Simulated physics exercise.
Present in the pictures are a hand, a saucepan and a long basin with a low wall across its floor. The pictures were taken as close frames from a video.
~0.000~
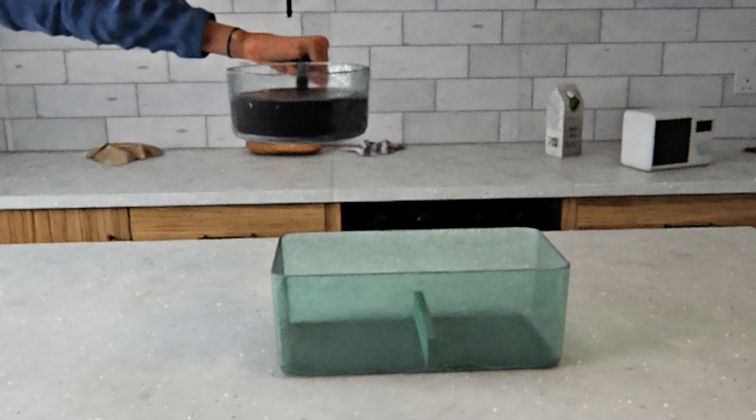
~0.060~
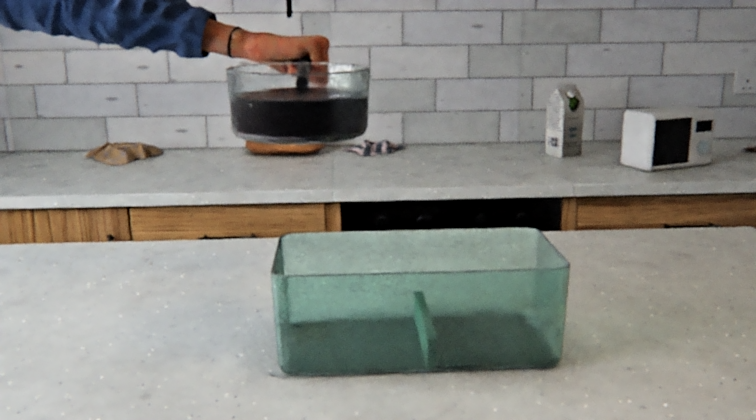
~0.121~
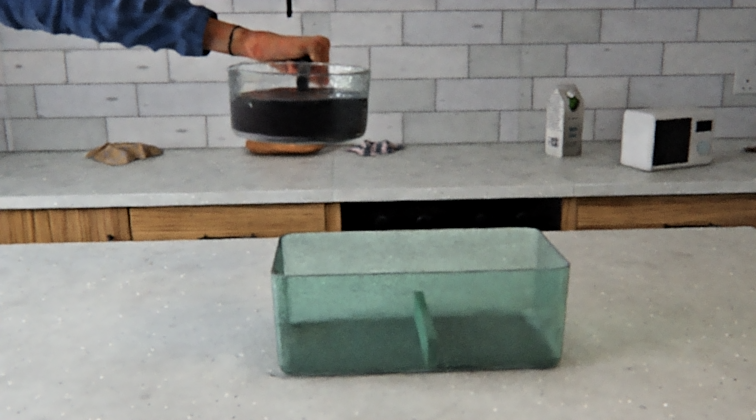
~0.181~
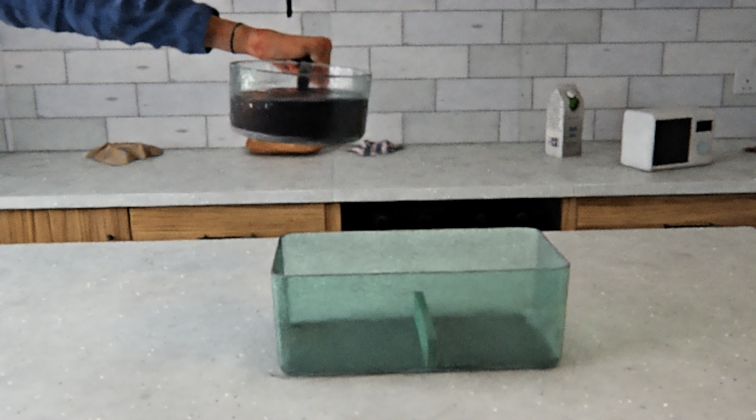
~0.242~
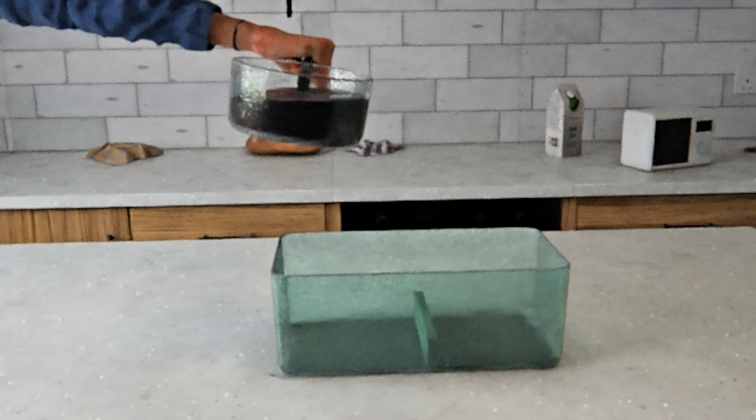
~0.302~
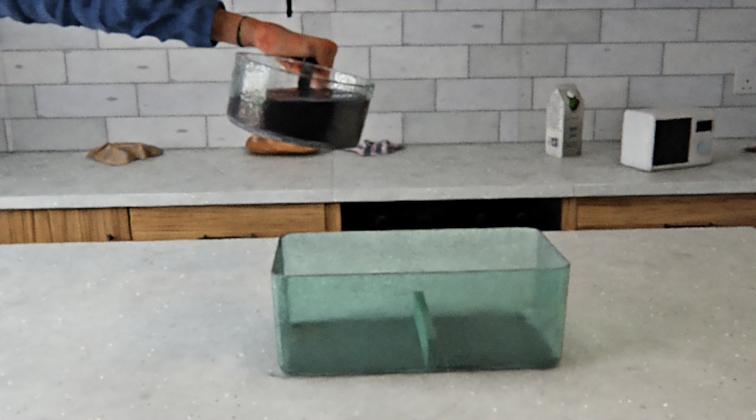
The clip shows a hand holding a clear saucepan of dark liquid above and behind a green, see-through long basin with a low wall across its floor; the pan starts level, then gradually tilts down slightly to the right.
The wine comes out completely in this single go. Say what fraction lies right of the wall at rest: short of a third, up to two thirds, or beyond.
After it calms, what's right of the wall is a middling share, one third to two thirds.
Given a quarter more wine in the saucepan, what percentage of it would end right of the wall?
Result: Around 55 per cent.
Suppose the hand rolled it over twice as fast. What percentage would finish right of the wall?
It comes to some 30 per cent.
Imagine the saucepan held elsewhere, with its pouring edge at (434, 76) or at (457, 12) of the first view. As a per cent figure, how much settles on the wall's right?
Close to 90 in a hundred, then close to 75 in a hundred.
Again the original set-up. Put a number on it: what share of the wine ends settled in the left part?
Near 50 in a hundred.
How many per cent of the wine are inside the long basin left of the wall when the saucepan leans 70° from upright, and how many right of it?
Left: 5 %; right: 10 %.
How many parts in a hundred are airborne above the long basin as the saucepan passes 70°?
Share: Approx. 35 %.
A moment on, the saucepan is tipped part way and 52 per cent is still to pour, 3 is left of the wall and 8 right of it.
Next, the saucepan is tipped right over and 6 per cent is still to pour, 35 is left of the wall and 48 right of it.
Then the saucepan is tipped right over and 0 per cent is still to pour, 49 is left of the wall and 50 right of it.
Later the saucepan is tipped right over and 0 per cent is still to pour, 49 is left of the wall and 50 right of it.
In the end 49 per cent lies left of the wall, 50 right of it and 1 outside.
